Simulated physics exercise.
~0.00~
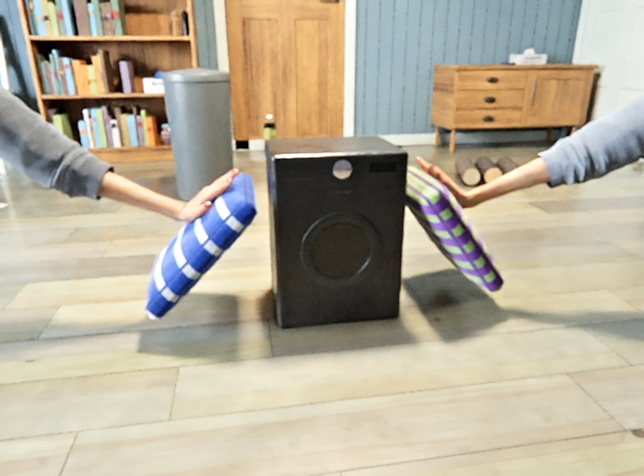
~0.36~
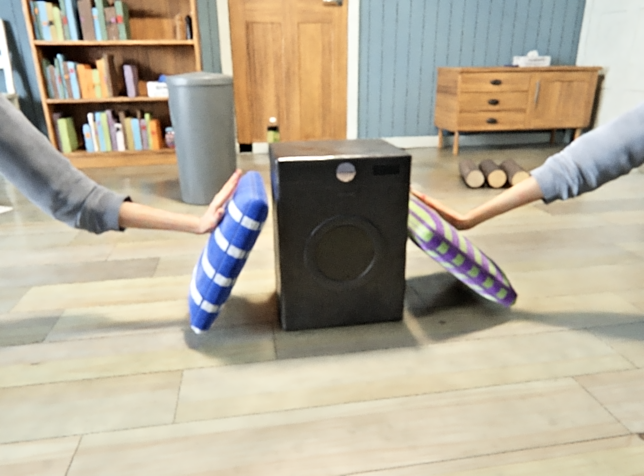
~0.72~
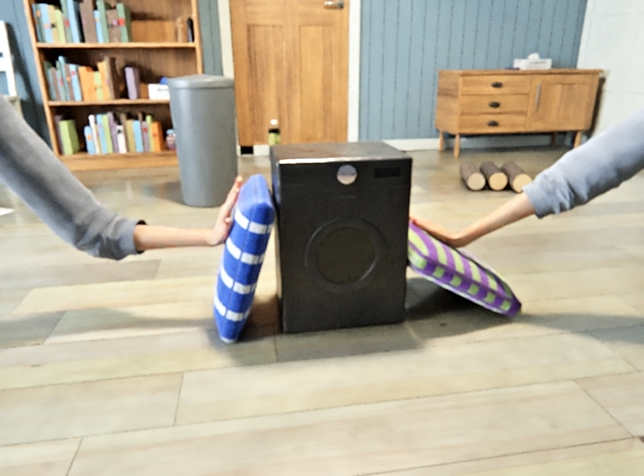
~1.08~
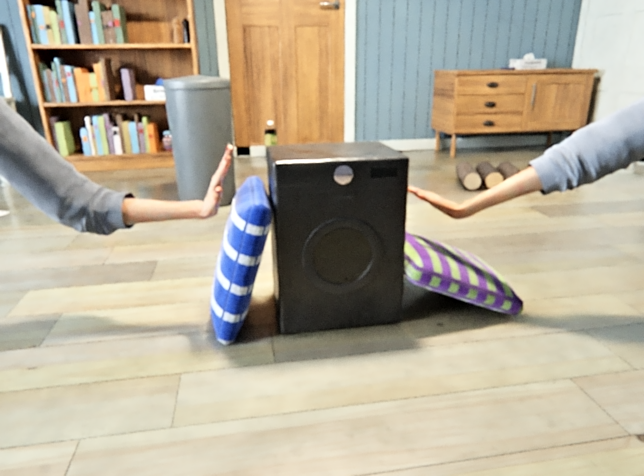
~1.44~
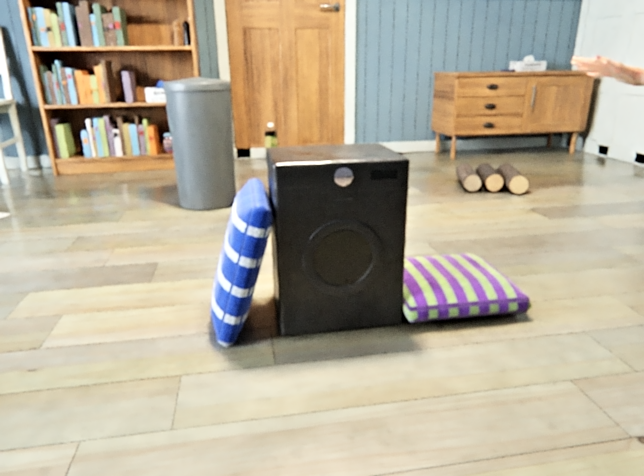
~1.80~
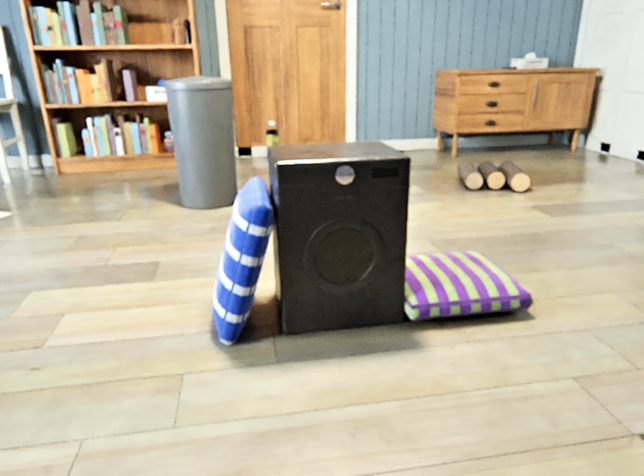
Two hands propping cushions against a black machine and letting go, the blue one staying upright, the purple one slumping flat.
